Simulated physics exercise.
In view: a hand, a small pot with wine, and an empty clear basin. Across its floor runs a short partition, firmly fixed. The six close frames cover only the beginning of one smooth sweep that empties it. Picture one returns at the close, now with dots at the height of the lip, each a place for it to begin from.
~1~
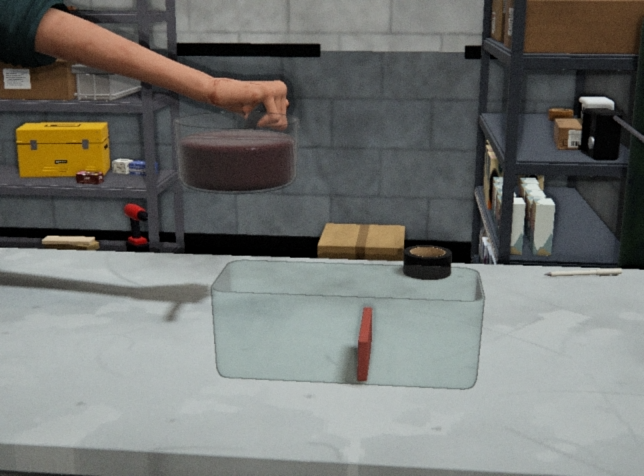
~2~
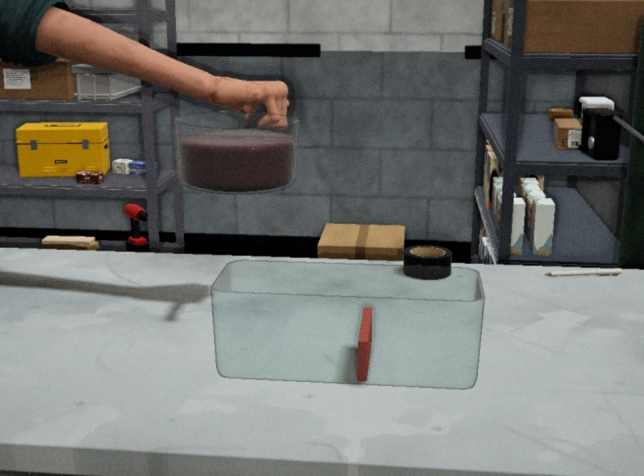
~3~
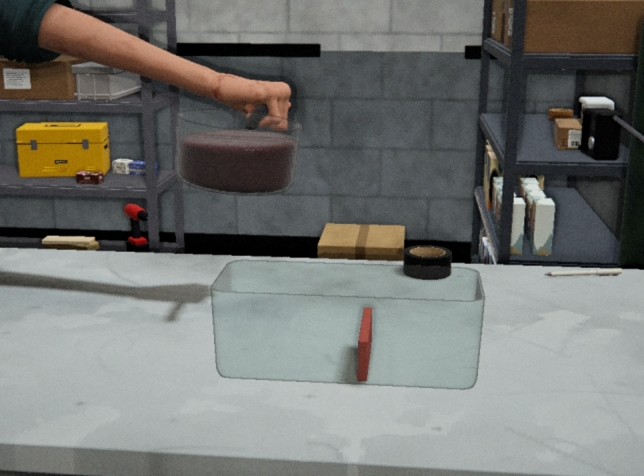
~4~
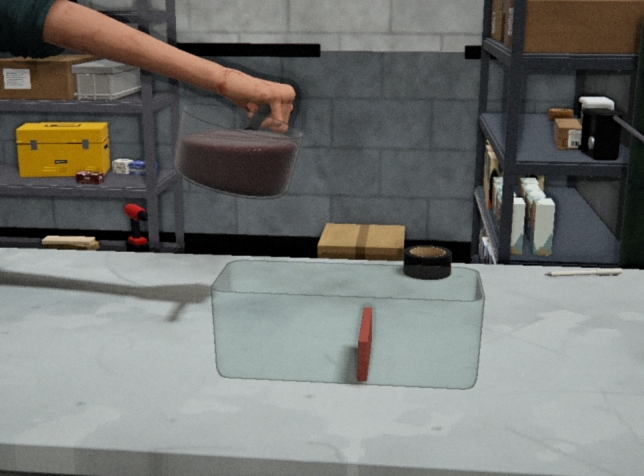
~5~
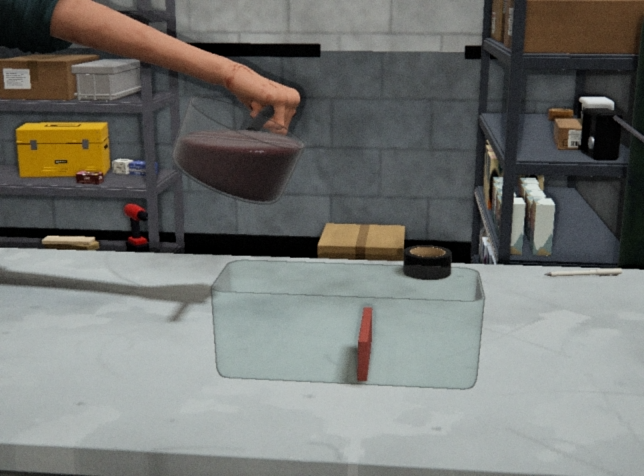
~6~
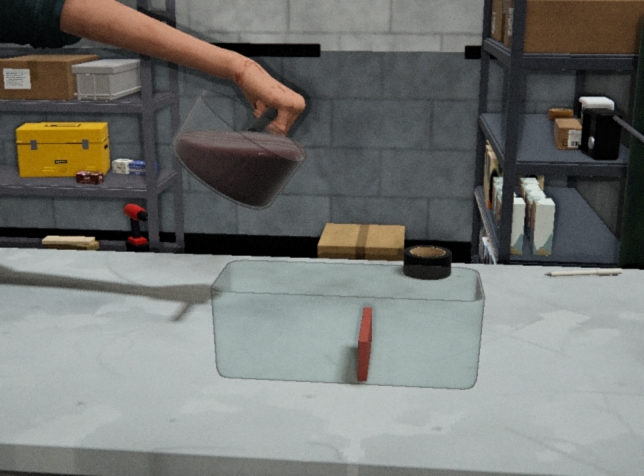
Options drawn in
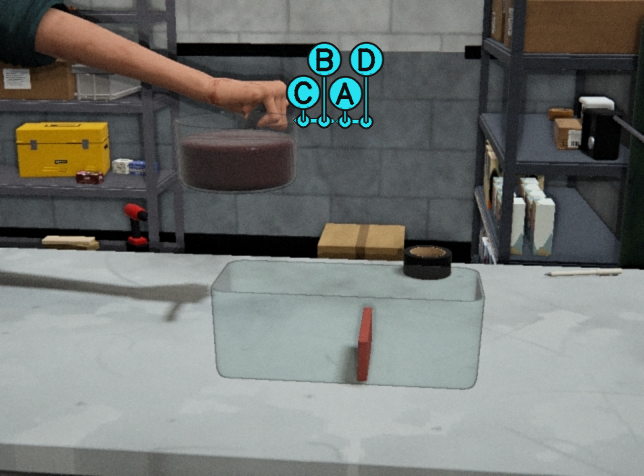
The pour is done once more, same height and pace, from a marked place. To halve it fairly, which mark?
B beats the others.
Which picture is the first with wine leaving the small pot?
Picture 6.
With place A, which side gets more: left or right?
The right side.
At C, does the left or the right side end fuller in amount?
The left one.
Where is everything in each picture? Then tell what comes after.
Upright, lip at (296, 120); basin from (217, 374) to (477, 387); top of the wall at (366, 323); nothing has left yet.
Upright, lip at (296, 122); nothing has left yet.
Tipped about 6°, lip at (299, 127); nothing has left yet.
Tipped about 13°, lip at (301, 135); nothing has left yet.
Tipped about 23°, lip at (303, 146); nothing has left yet.
Tipped about 34°, lip at (303, 159); wine is over the lip, down to (303, 159).
On the marked copy, A at (345, 121); B at (324, 121); C at (303, 120); D at (366, 121).
Choosing A, about 30 % ends left of the wall and 68 % right of it.
Choosing B, about 50 % ends left of the wall and 48 % right of it.
Choosing C, about 70 % ends left of the wall and 22 % right of it; 8 % is lost outside.
Choosing D, about 13 % ends left of the wall and 85 % right of it.
